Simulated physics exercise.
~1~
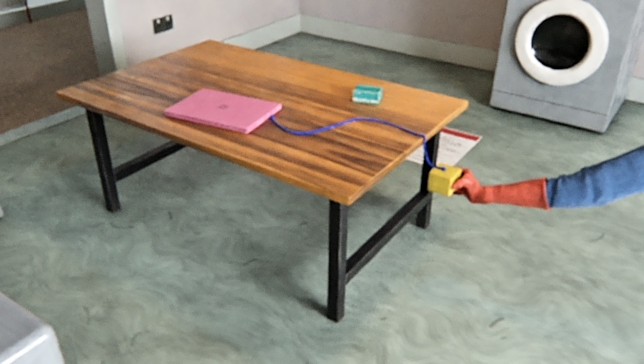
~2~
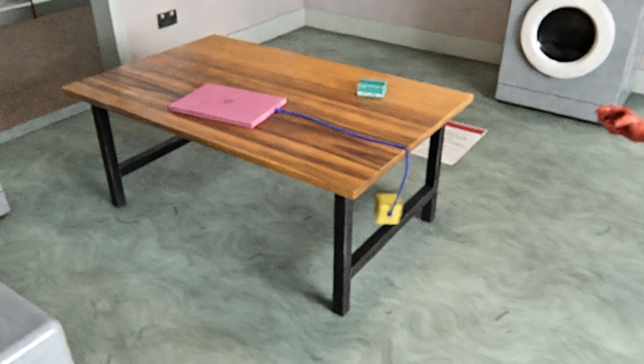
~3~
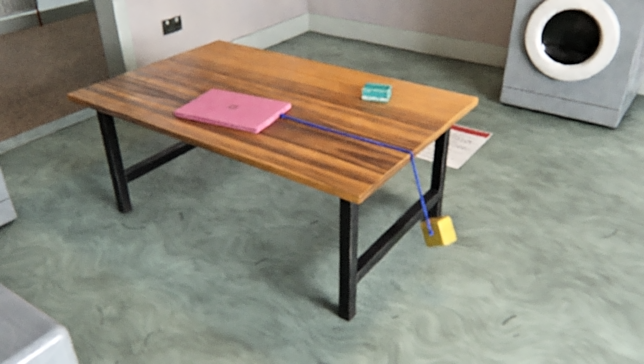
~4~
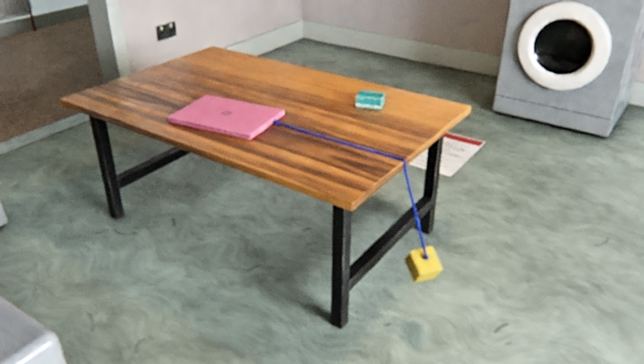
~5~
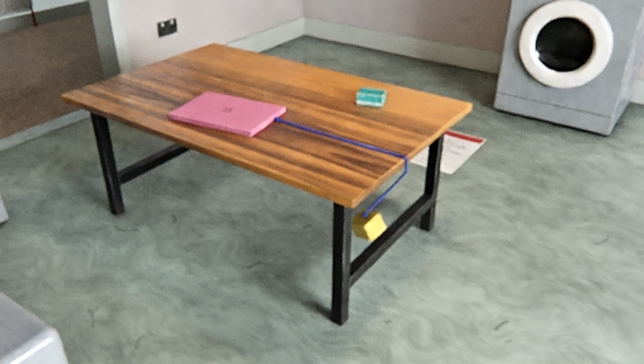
A hand held a yellow block beside a wooden table, a blue cord running from it to a pink laptop, then let go and drew back. The block dropped and swung below the edge, while the laptop and turquoise box stayed put on top.
